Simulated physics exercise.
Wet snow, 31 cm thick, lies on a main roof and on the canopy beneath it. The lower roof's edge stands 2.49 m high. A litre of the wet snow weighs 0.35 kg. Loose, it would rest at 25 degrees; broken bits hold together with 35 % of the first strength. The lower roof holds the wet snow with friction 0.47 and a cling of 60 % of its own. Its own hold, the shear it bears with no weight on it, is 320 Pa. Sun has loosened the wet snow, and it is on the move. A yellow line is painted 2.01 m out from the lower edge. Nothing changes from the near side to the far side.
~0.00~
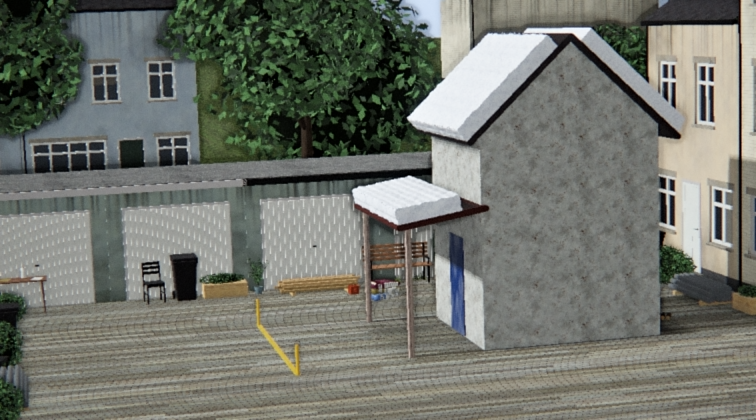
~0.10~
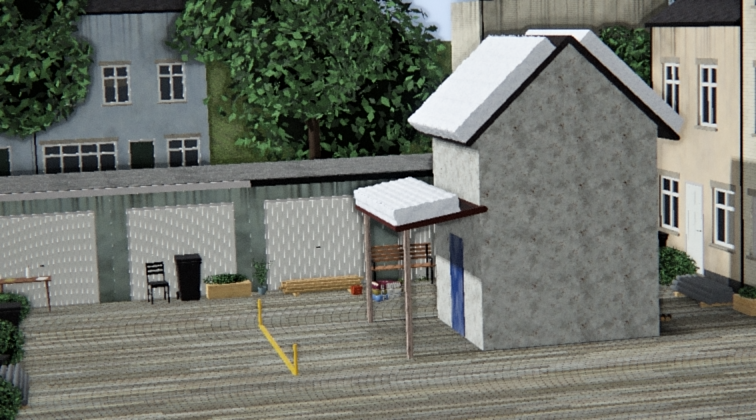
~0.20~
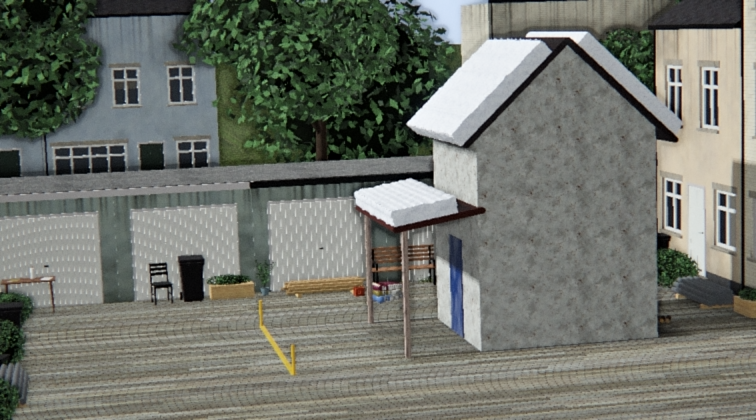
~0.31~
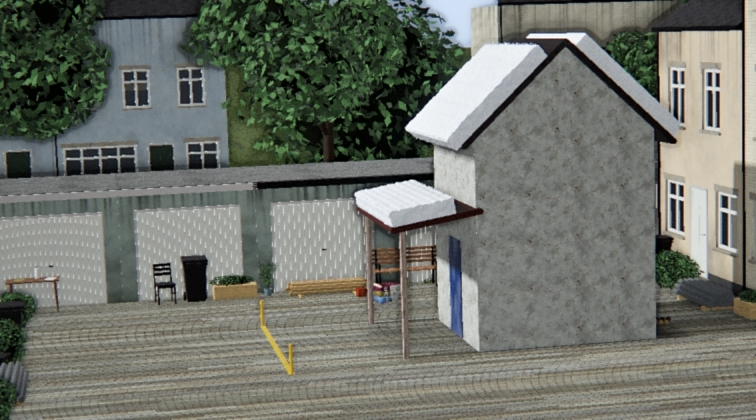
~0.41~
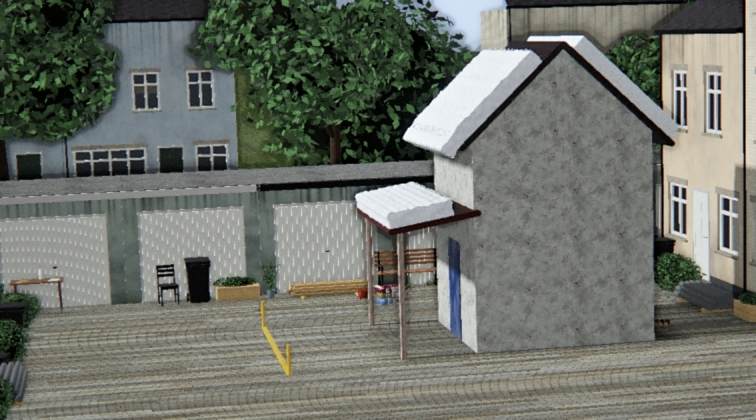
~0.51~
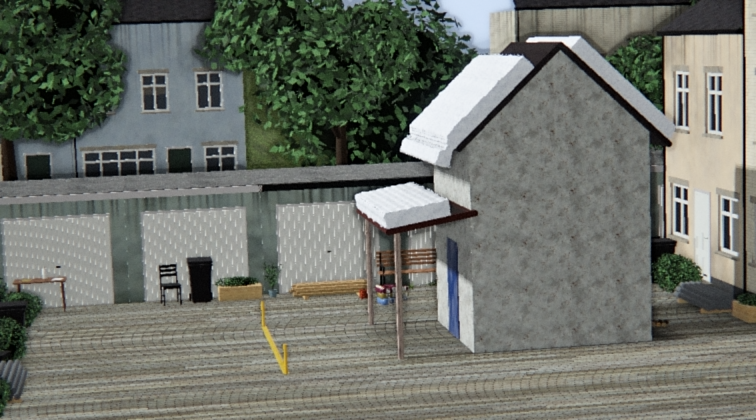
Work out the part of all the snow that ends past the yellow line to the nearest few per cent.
It comes to some 27 %.
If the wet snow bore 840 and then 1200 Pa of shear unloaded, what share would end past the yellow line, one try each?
In turn about 12 %, 4 %.
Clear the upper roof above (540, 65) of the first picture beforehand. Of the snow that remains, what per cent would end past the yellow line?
Then about 20 %.
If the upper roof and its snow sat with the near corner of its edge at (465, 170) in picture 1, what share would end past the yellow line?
Then about 12 %.
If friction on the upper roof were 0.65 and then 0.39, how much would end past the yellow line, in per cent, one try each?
In that order: 20 %, 30 %.
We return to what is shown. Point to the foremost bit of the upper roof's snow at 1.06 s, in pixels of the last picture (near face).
Near (401, 203).
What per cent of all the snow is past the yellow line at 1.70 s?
Some 0 per cent.
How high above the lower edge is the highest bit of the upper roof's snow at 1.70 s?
Some 0.6 m.
After 1.06 s, none is below the lower edge and 0 % is past the line.
After 1.70 s, 16 % is below the lower edge and 0 % is past the line.
After 2.35 s, 59 % is below the lower edge and 21 % is past the line.
After 3.00 s, 61 % is below the lower edge and 27 % is past the line.
After 3.60 s, at the end, 61 % is below the lower edge and 27 % is past the line.
